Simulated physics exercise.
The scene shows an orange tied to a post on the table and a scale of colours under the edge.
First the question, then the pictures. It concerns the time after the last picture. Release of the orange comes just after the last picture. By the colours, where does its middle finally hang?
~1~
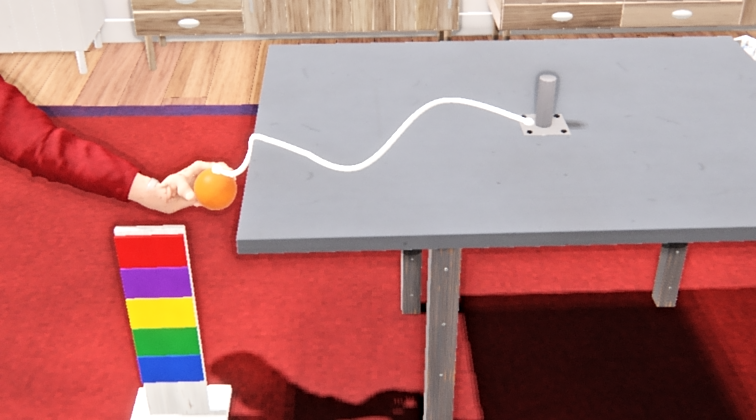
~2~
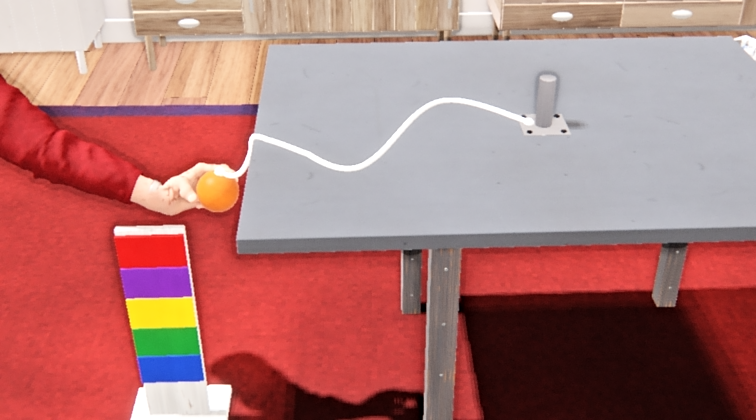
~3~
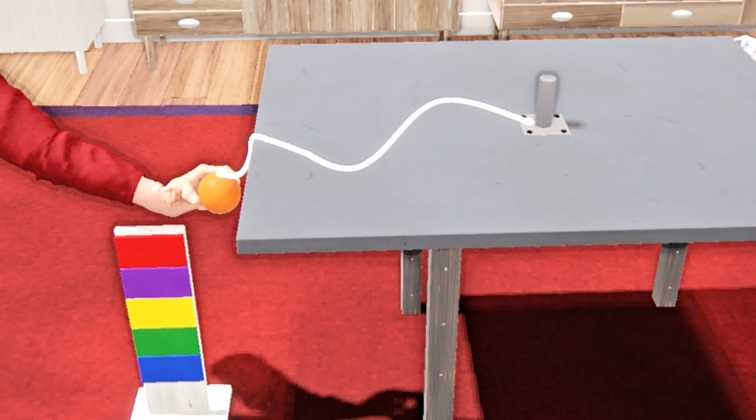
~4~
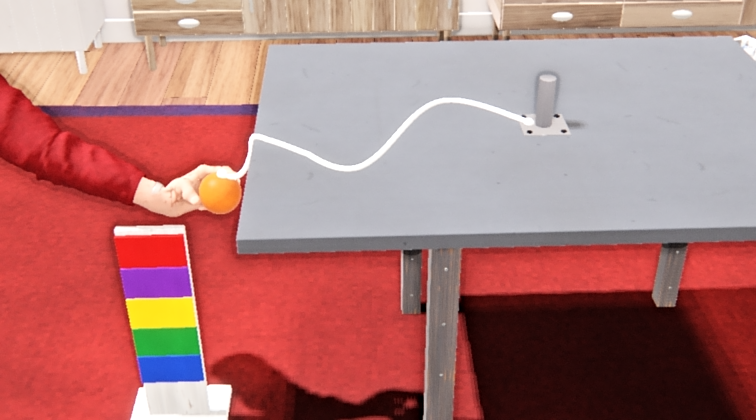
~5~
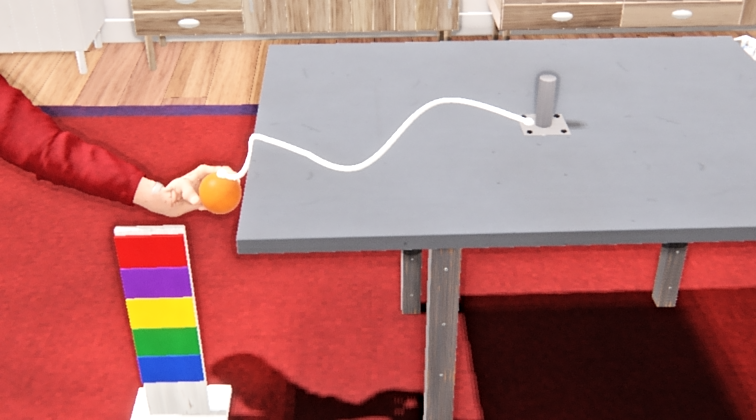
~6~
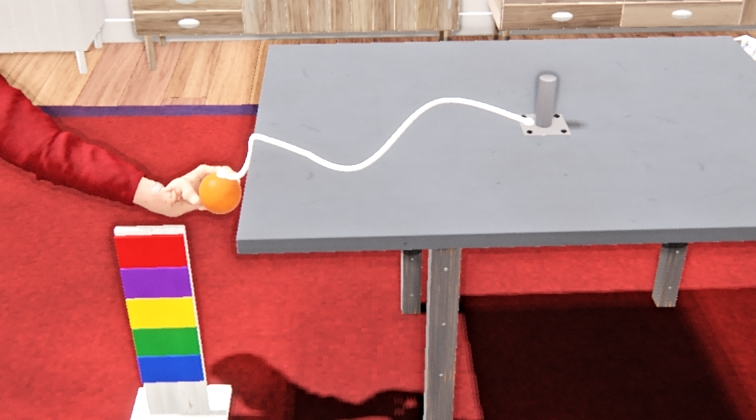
At the yellow band.
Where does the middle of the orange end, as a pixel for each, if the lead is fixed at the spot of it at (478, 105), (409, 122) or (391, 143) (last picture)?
(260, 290); (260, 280); (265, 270).
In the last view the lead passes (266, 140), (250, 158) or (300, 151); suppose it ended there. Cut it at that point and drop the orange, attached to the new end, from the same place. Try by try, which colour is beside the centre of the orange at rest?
Results, first to last: Red; purple; above them all.
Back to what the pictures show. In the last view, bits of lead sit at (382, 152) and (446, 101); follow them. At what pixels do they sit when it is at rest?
End: (295, 130) and then (430, 127).
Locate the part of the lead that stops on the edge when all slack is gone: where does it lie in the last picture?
Look near (351, 169).
Soon after, orange near (264, 291); level with purple.
After that, orange near (256, 304); level with yellow.
In the end, orange near (265, 306); level with yellow. The yellow one.
